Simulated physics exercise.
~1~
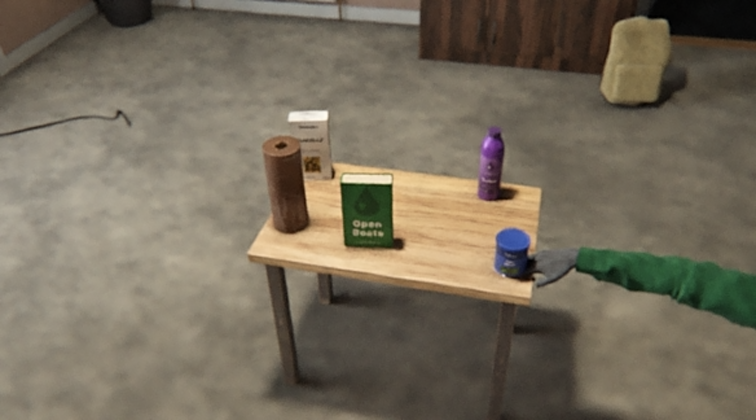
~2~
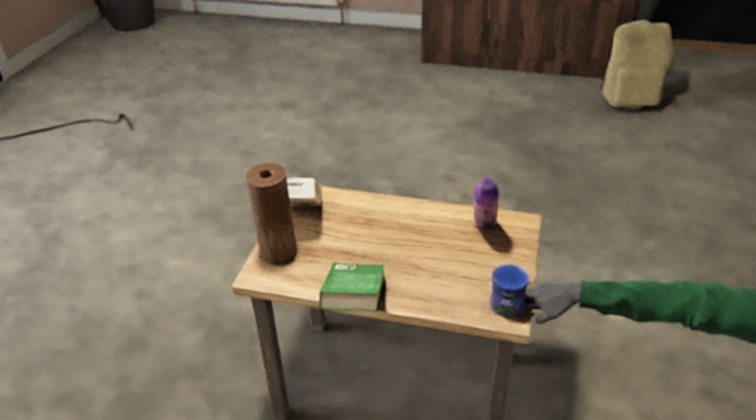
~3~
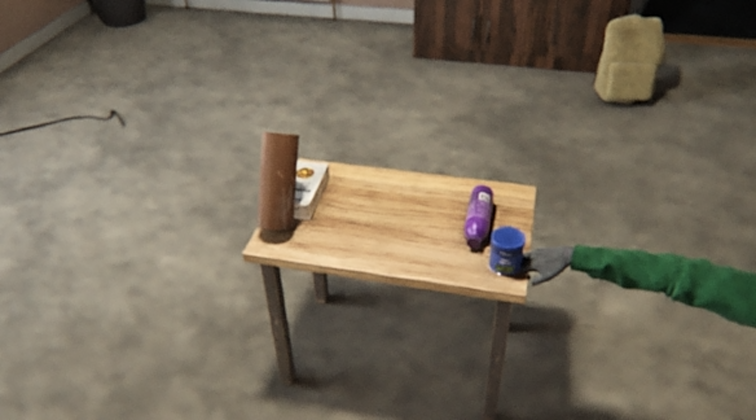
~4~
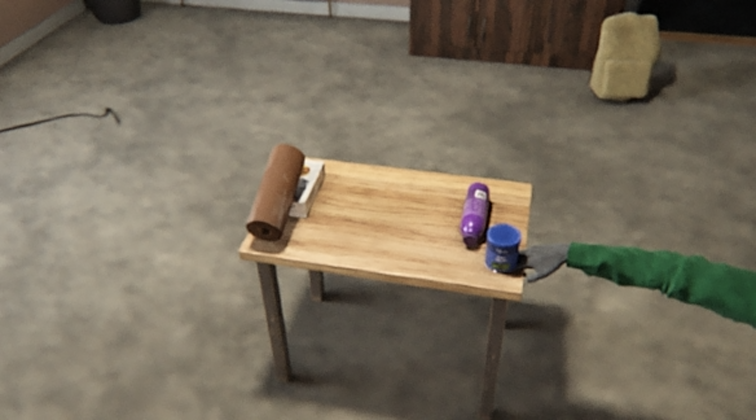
In the video, a gloved hand in a green sleeve holds the edge of a small wooden table as it jolts; the green book topples and disappears from view, the white packet and purple bottle fall over, and finally the brown roll tips onto its side while the blue tin stays upright.
